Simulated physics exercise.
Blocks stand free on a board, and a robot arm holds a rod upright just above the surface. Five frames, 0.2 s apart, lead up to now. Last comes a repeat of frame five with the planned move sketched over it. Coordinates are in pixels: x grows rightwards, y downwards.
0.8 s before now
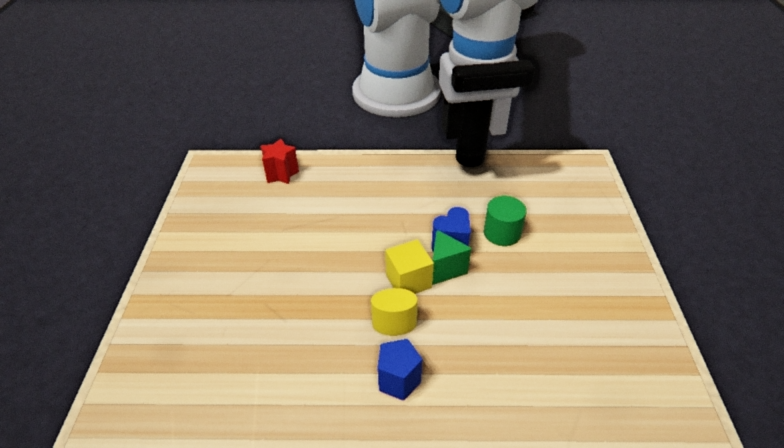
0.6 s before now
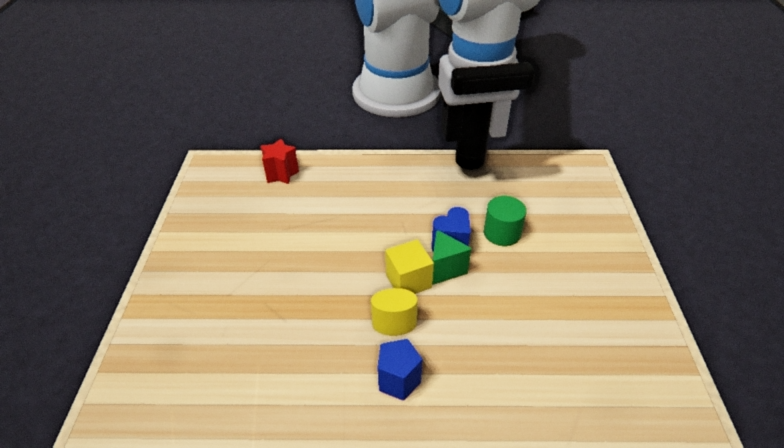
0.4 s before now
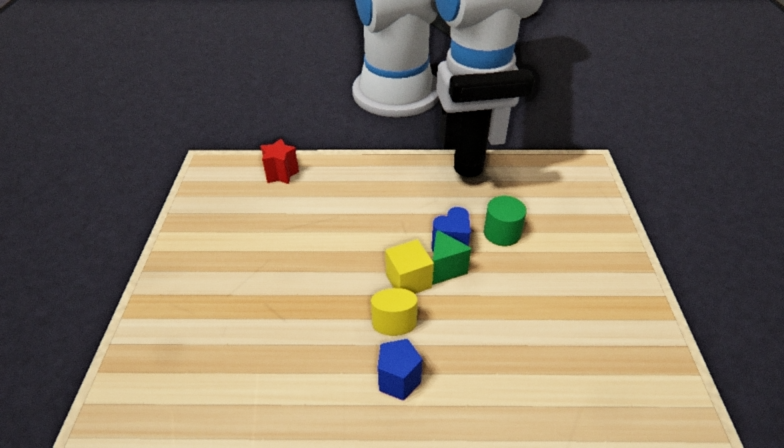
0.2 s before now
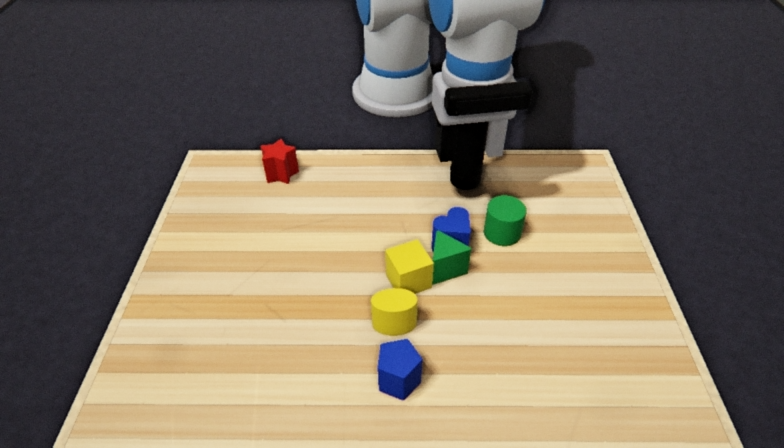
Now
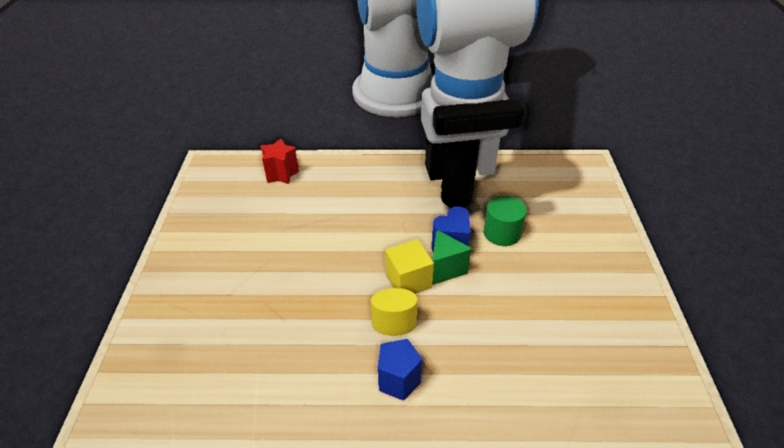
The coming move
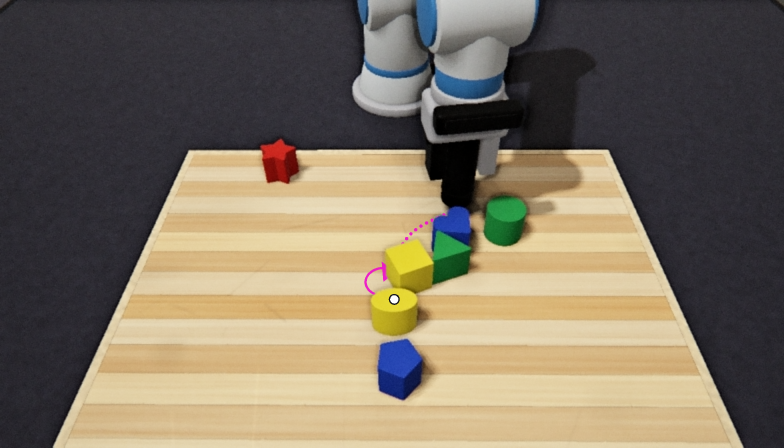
A white and blue robot arm holds a black rod upright over the far edge of a pale striped wooden board, seen from above and in front by a still camera. A red star sits far left, with a blue block, green triangle, green cylinder, yellow square, yellow round block and blue pentagon around the middle. The arm, barely moving at first, brings the rod nearer and slightly left, up to the blue block behind the triangle, while the blocks stay still.
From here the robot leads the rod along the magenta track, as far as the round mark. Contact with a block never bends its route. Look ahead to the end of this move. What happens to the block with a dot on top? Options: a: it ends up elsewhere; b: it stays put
The answer is b.
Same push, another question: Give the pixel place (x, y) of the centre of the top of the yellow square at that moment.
The answer is (412, 275).
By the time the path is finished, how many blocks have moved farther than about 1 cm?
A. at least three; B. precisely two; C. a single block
The correct letter is C.
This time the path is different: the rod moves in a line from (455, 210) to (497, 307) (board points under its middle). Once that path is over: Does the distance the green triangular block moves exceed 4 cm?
I expect so.
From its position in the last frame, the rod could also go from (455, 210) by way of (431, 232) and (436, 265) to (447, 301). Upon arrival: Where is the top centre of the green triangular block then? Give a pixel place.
It is going to be at (471, 298).
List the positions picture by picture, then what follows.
The first picture shows lower end of the rod (470, 159), tops of blocks, yellow oval block (394, 299), yellow square (409, 256).
The second picture shows rod (470, 161), blocks as before.
The third picture shows rod (469, 169), blocks as before.
The fourth picture shows rod (465, 181), blocks as before.
The fifth picture shows rod (457, 199), yellow oval block (394, 299), yellow square (409, 256).
The drawn path runs from (455, 210) via (423, 225) and (400, 250), ending at (383, 281); the dot is on the yellow oval block.
On the path given first. One third of the way, rod (422, 215); nothing pushed yet.
Two thirds of the way, rod (399, 240); nothing pushed yet.
At the end, rod (383, 271); yellow oval block not moved; yellow square (412, 275), turned 35° anticlockwise.
